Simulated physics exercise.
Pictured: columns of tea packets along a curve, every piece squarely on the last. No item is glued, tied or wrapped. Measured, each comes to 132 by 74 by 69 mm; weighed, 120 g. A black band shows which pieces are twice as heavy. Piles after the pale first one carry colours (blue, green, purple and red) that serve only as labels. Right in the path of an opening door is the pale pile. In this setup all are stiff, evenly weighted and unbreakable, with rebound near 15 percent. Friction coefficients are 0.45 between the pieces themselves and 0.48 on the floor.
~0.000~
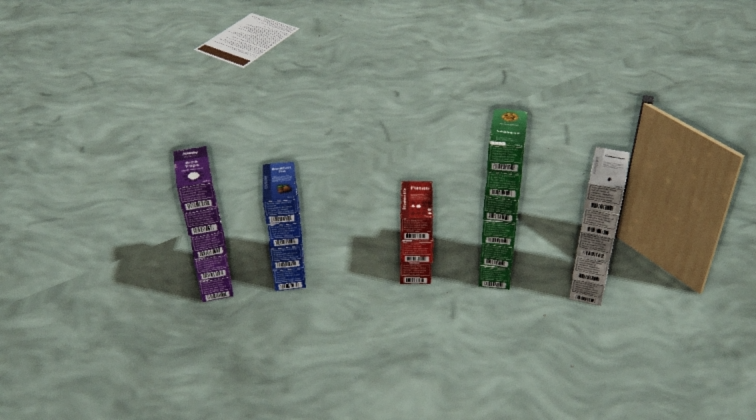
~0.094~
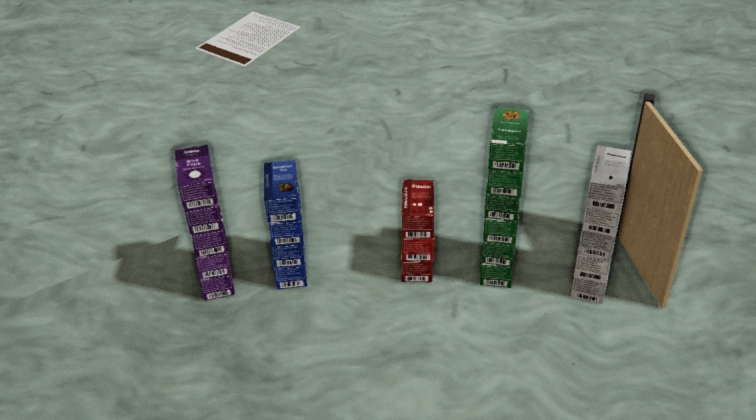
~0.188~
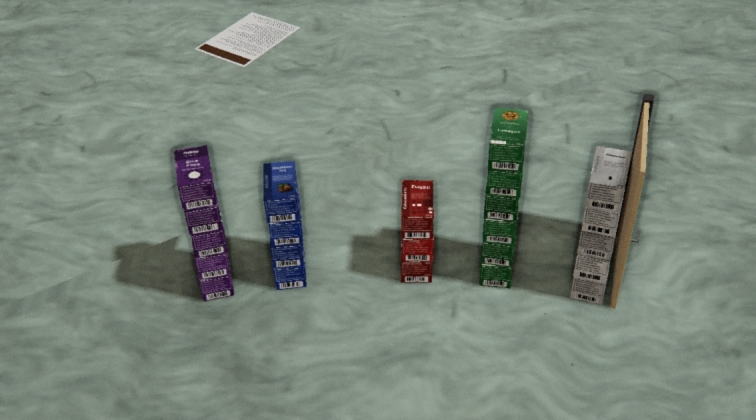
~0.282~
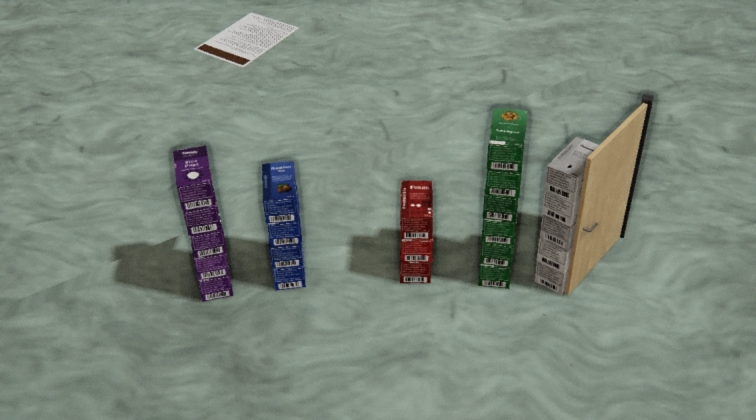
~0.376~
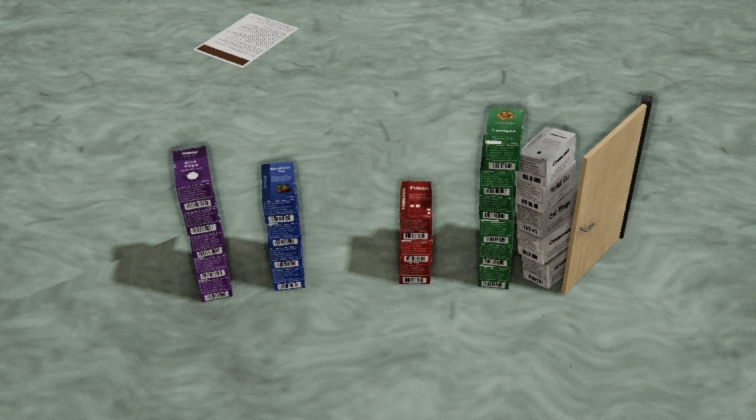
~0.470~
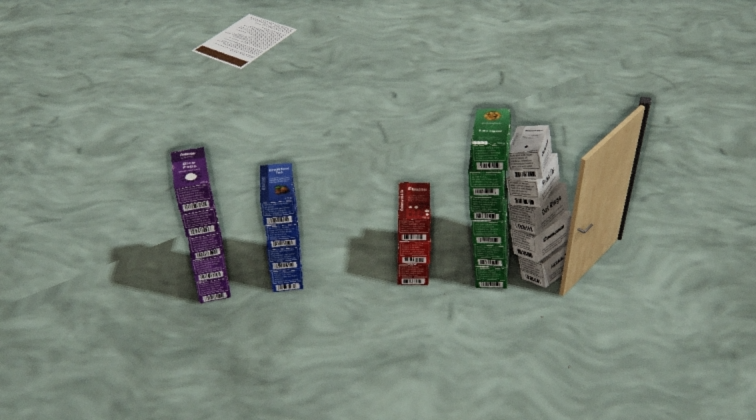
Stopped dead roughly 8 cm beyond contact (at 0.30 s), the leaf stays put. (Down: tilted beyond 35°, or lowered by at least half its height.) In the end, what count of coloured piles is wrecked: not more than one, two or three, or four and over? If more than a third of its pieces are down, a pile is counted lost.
The count is two or three.
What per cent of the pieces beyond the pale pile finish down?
That comes to around 50 percent.
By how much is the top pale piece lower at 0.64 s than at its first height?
Roughly 2 cm.
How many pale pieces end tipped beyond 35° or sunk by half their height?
I count 5 pale pieces.
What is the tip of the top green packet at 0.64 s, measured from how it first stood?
It's at some 15 degrees.
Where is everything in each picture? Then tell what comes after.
In the first picture (places mark the middle of the side facing us), door edge (734, 187) 55° before square; top green packet (509, 127); top red packet (417, 199); the rest undisturbed.
The second picture shows door edge (692, 201) 29° before square; top green packet (510, 125).
The third picture shows door edge (636, 202) 3° before square; top purple packet (193, 165).
The fourth picture shows door edge (584, 189) 21° past square; top green packet (509, 126).
The fifth picture shows door edge (580, 189) 23° past square, top of the pale pile leaning 7°; top green packet (505, 126) leaning 3°; 3 disturbed, none down.
The sixth picture shows door edge (578, 190) 23° past square, top of the pale pile leaning 16°; top green packet (491, 126) leaning 6°; top purple packet (189, 167); steepest lean 6°, the packet at (486, 209); 6 disturbed, none down.
After 0.64 s, 0 of the pale pile down; none of the 18 other packets down, 6 disturbed; top green packet leaning 14°.
After 0.82 s, 5 of the pale pile down; 1 of the 18 other packets down; top green packet leaning 34°, 40 mm lower; top red packet shifted 8 mm.
After 1.04 s, 5 of the pale pile down; 4 of the 18 other packets down; top green packet on its side; top red packet leaning 12°.
After 1.28 s, 5 of the pale pile down; 9 of the 18 other packets down; top red packet leaning 43°, 39 mm lower.
At rest (1.8 s), 5 of the pale pile down; 9 of the 18 other packets down; top red packet leaning 34°, 47 mm lower; top blue packet shifted 9 mm. Wrecked, green and red. As the last picture would show them, middles, top red packet near (341, 223), top blue packet near (274, 194).
